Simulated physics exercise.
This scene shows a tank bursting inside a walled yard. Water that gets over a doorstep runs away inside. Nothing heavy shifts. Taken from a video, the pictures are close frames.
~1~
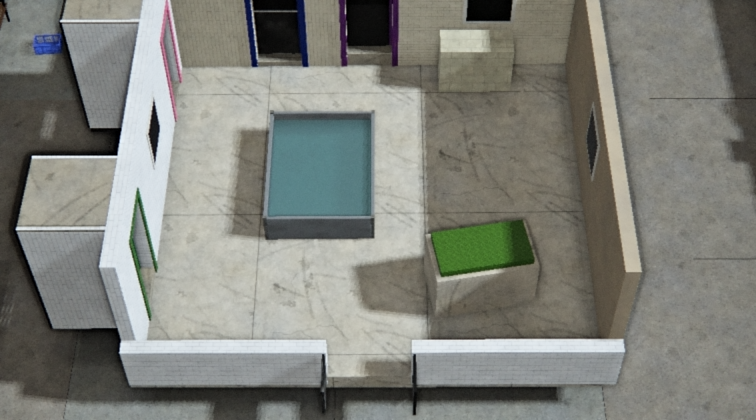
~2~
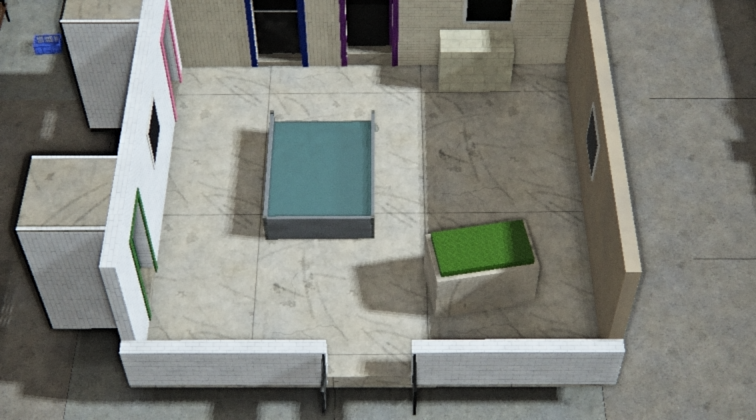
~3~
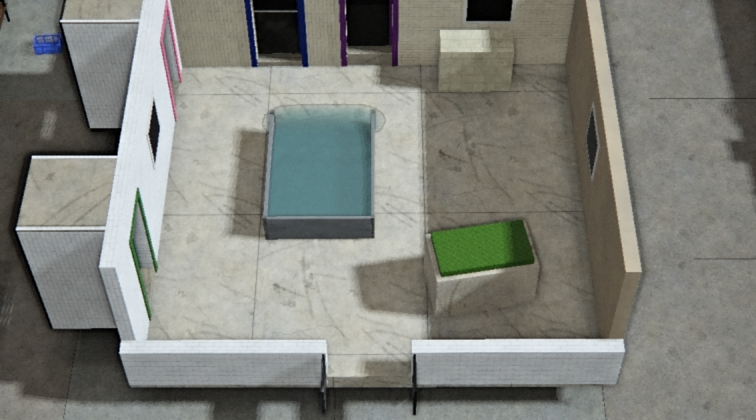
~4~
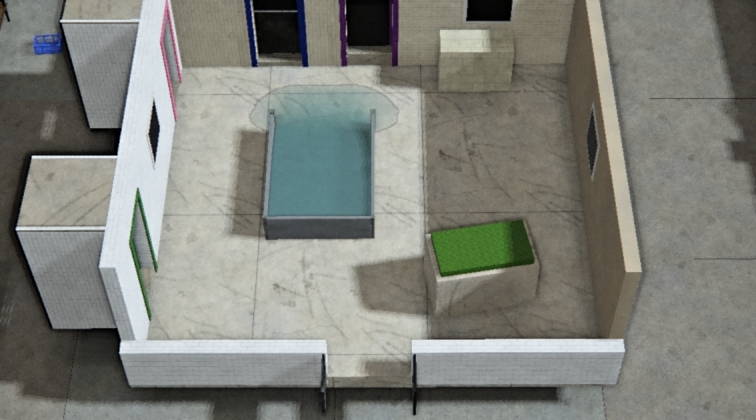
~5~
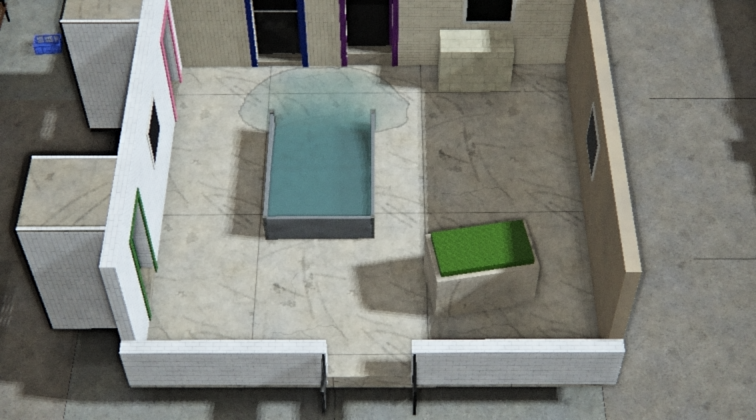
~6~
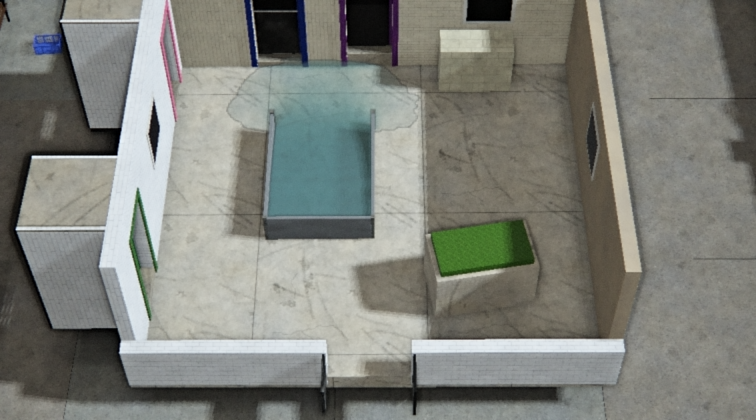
Walled yard with a grey-sided water tank losing its far side, pale blue water pouring out and spreading across the stone floor.
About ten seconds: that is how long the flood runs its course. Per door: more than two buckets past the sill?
As I see it, pink door: Too much gets in there. Blue door: Too much gets in there. Green door: Not too much gets in there. Purple door: Not too much gets in there.
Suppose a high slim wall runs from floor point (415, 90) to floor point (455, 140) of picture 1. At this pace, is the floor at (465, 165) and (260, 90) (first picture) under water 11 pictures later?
Result, in order: Bone-dry / swamped.
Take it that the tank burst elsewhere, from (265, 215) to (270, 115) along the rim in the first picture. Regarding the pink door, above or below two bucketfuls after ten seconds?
The pink one exceeds the limit.
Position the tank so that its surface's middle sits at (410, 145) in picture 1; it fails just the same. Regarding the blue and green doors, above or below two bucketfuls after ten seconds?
Blue door doesn't reach it, green door doesn't reach it.
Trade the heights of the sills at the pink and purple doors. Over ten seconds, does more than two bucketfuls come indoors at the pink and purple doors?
Pink door: Falls short; purple door: Exceeds the limit.
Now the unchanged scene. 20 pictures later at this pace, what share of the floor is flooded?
Around 35 percent of it.
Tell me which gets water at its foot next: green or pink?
My answer: The pink door.
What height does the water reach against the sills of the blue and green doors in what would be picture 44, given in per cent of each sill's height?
I reckon it's around 70 and then 20 per cent.
A moment on, water covers 15 % of the floor; the pink door not reached, the blue door over two buckets in, the green door not reached, the purple door wet at the sill, nothing in.
Next, water covers 15 % of the floor; the pink door wet at the sill, nothing in, the blue door far over two buckets in, the green door not reached, the purple door wet at the sill, nothing in.
Then, water covers 35 % of the floor; the pink door over two buckets in, the blue door far over two buckets in, the green door not reached, the purple door wet at the sill, nothing in.
Later, water covers 75 % of the floor; the pink door far over two buckets in, the blue door far over two buckets in, the green door wet at the sill, nothing in, the purple door wet at the sill, nothing in.
In the end, water covers 90 % of the floor; the pink door far over two buckets in, the blue door far over two buckets in, the green door wet at the sill, nothing in, the purple door wet at the sill, nothing in.
